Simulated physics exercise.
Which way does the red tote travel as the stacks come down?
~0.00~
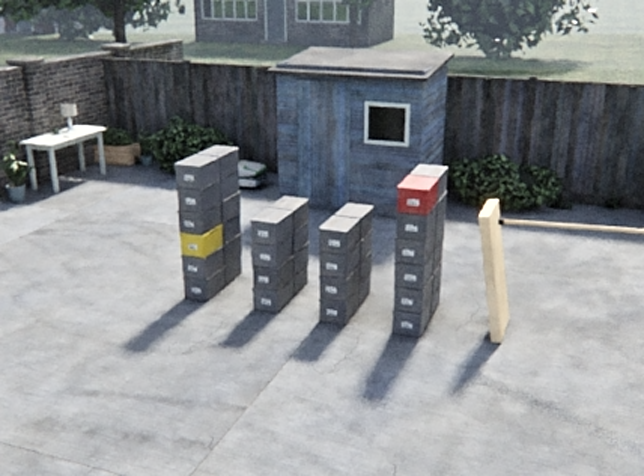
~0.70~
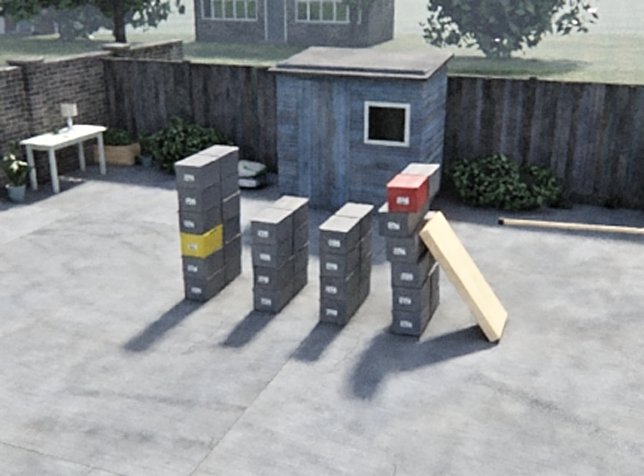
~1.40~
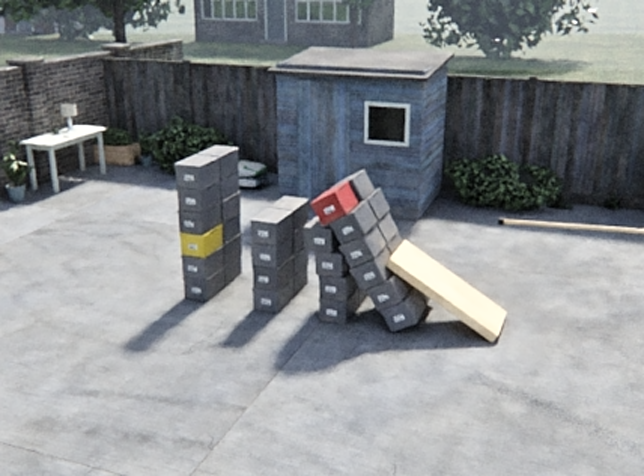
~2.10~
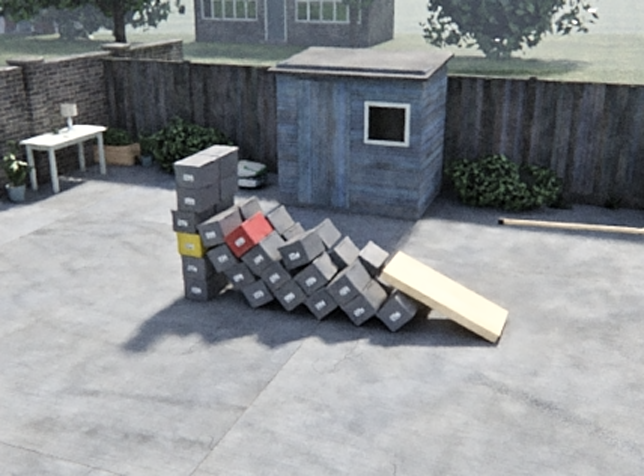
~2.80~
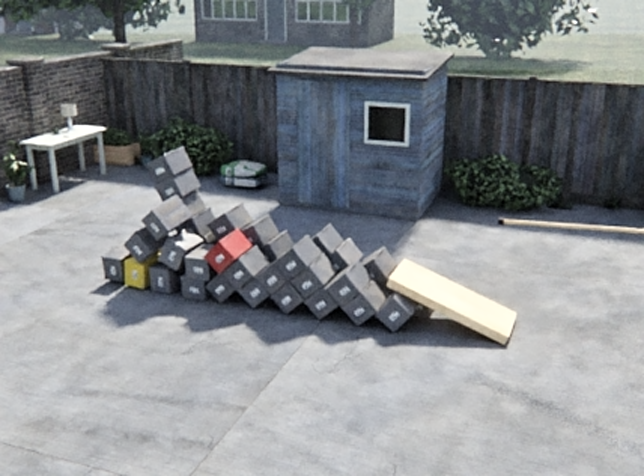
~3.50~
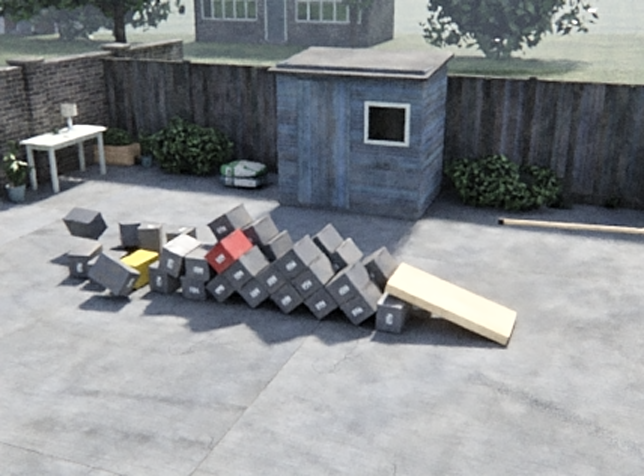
The red tote moves to the left, going over with its stack and coming to rest tilted in the heap.
